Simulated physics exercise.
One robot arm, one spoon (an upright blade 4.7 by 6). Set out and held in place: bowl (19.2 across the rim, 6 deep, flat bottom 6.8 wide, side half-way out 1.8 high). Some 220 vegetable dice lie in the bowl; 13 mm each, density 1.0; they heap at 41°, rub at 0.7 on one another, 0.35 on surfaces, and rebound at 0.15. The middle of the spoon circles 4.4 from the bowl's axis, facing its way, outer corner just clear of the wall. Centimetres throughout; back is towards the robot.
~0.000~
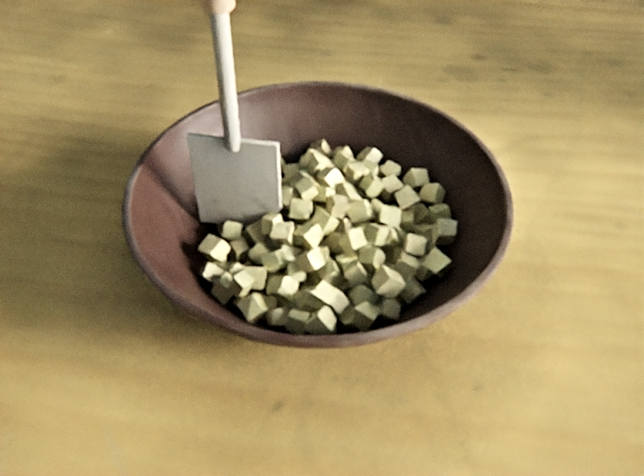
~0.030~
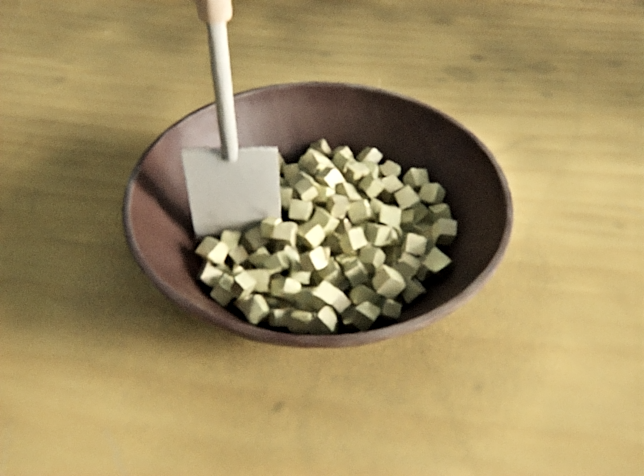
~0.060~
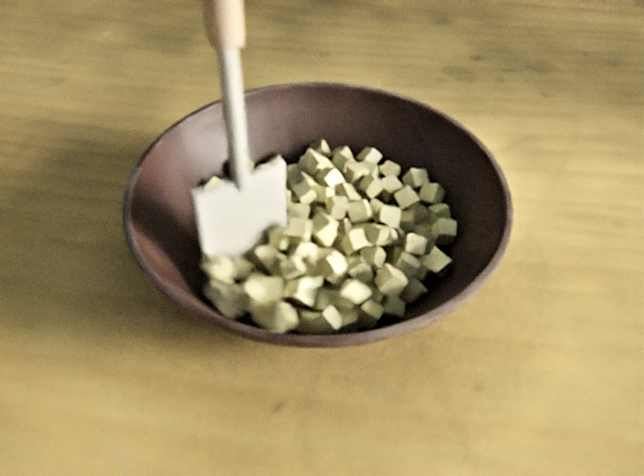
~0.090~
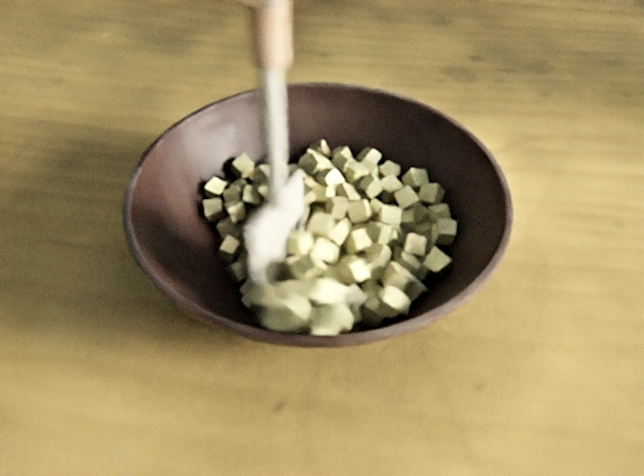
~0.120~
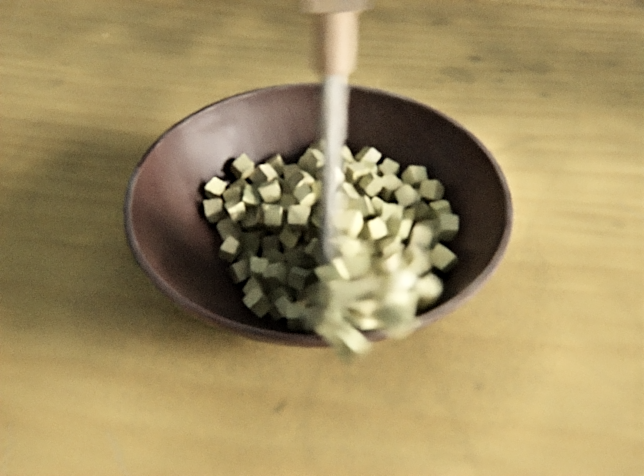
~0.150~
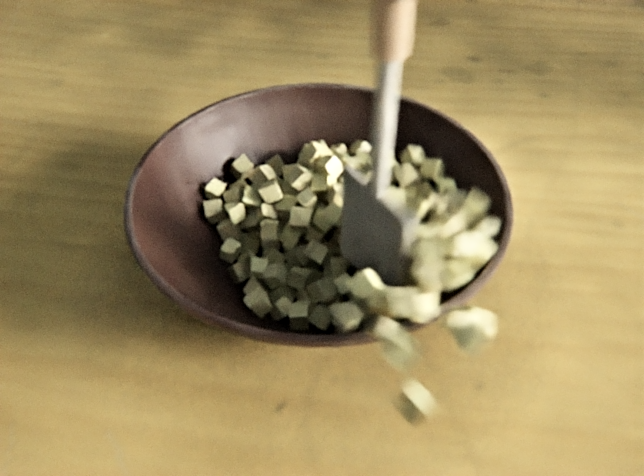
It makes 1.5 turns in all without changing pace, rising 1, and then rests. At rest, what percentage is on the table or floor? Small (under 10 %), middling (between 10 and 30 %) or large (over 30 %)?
Answer: Large; over 30 % of the vegetable dice finish on the table or floor.
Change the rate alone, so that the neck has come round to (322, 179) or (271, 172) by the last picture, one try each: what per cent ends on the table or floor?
About 35 and 20 per cent.
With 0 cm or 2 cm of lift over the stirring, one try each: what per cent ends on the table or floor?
About 60 and 35 per cent.
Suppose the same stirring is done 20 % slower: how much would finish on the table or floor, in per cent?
It would be near 35 per cent.
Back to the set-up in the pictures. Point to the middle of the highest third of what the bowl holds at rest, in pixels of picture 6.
At about (342, 217).
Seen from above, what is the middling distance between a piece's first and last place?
About 11 cm.
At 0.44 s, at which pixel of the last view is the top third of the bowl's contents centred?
At about (293, 293).
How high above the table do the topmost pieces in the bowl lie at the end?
Roughly 4.5 cm.
After 0.30 s, 289° round, highest piece 10 above the table; 171 in the bowl, 17 on the table or floor, 33 in flight or on the tool.
After 0.44 s, 82° round, highest piece 9 above the table; 128 in the bowl, 63 on the table or floor, 30 in flight or on the tool.
After 0.72 s, 180° round, highest piece 5 above the table; 112 in the bowl, 108 on the table or floor, 1 in flight or on the tool.
After 1.42 s, 180° round, highest piece 4 above the table; 112 in the bowl, 109 on the table or floor.
In the end, 112 in the bowl, 109 on the table or floor. That is 49 % on the table or floor.
